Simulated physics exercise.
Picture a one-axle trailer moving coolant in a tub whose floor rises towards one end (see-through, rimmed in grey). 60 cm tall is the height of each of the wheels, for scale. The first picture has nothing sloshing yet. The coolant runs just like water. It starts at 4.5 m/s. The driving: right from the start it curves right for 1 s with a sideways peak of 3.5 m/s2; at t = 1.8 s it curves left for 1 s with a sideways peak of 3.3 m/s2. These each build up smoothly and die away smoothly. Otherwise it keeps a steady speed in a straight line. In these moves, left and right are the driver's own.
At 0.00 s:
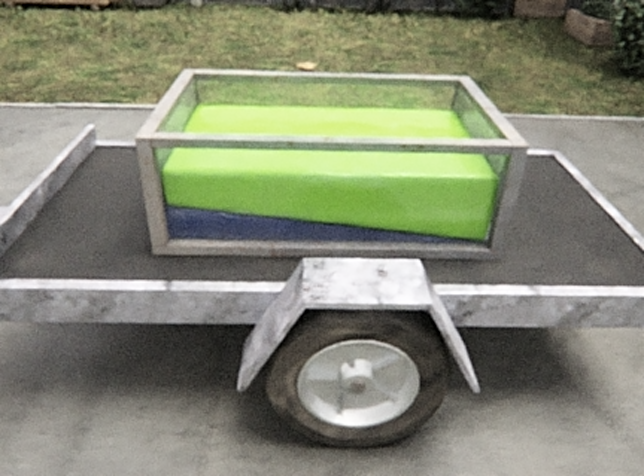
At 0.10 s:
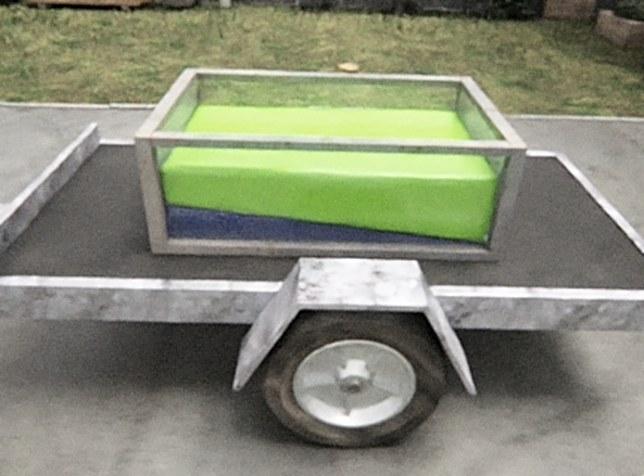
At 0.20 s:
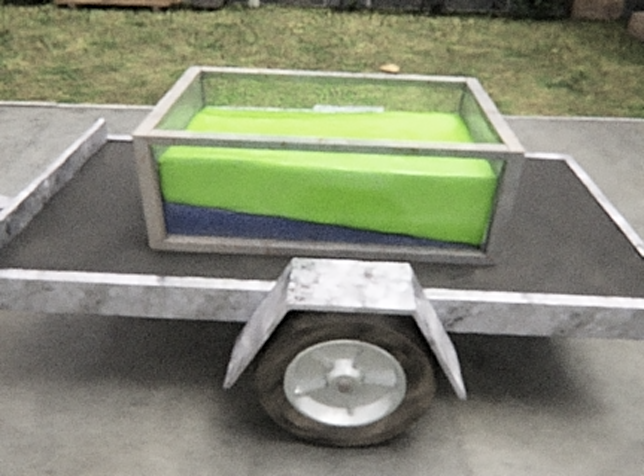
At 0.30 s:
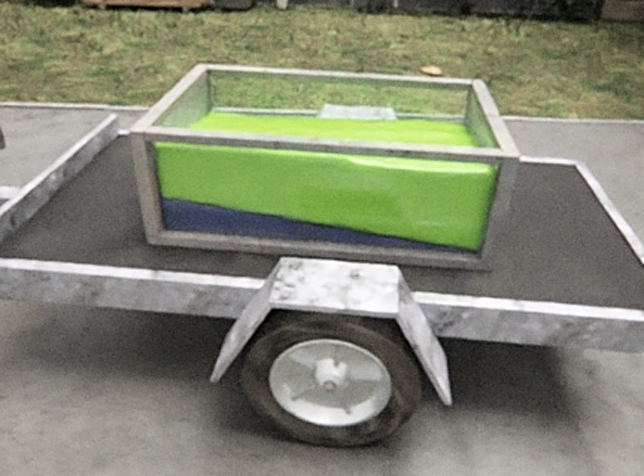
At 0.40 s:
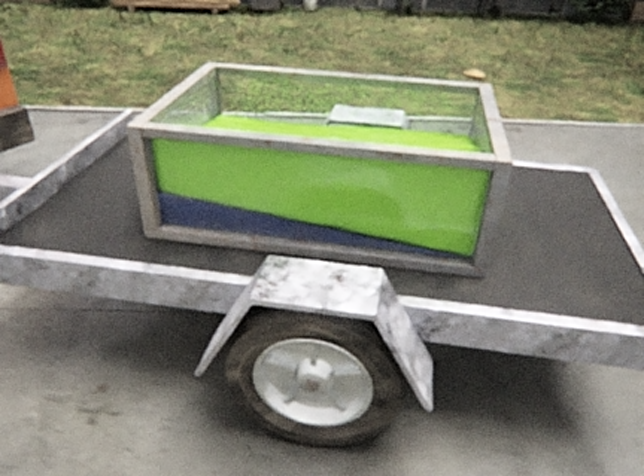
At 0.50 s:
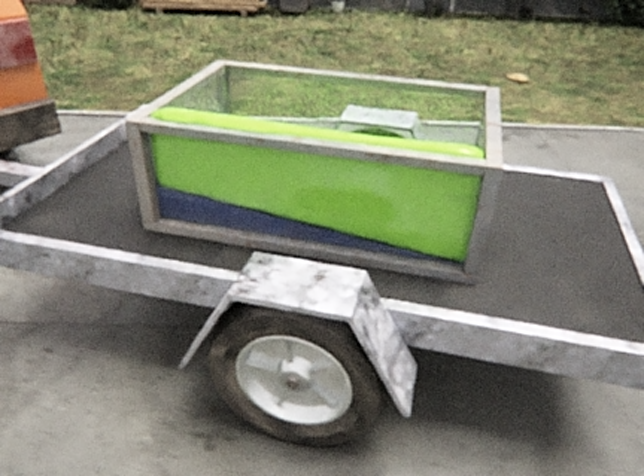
To begin with, bright green liquid lies level in a clear, grey-rimmed tub on a one-wheel-per-side trailer. The trailer then gradually turns in view, its near wheel shifting left, while the liquid climbs the near side and sinks along the far side, and an orange vehicle edges in at left.
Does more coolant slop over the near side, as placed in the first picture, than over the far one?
No - more slops out at the back of the picture.
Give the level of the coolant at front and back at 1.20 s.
Approx. 32 cm front, approx. 28 cm back.
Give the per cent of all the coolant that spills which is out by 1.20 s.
Some 30 percent has come out by that time.
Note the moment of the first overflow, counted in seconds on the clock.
I'd put it close to 0.8 seconds.
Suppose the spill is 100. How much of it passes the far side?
Close to 60% of it goes that way.
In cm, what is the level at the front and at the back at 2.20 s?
Front level 26 cm, back level 26 cm.
Then, 1.20 s in, the surface is 31 cm up at the front and 28 cm at the back; 5 per cent is out, over the near side.
Then, 2.20 s in, the surface is 27 cm up at the front and 27 cm at the back; 5 per cent is out, over the near side, a little elsewhere.
Then, 3.30 s in, the surface is 35 cm up at the front and 23 cm at the back; 15 per cent is out, mostly over the far side, some over the near side.
Then, 5.78 s in, 17 per cent is out, over the far side and the near side, a little elsewhere; the near side has passed 6 per cent and the far side 10.
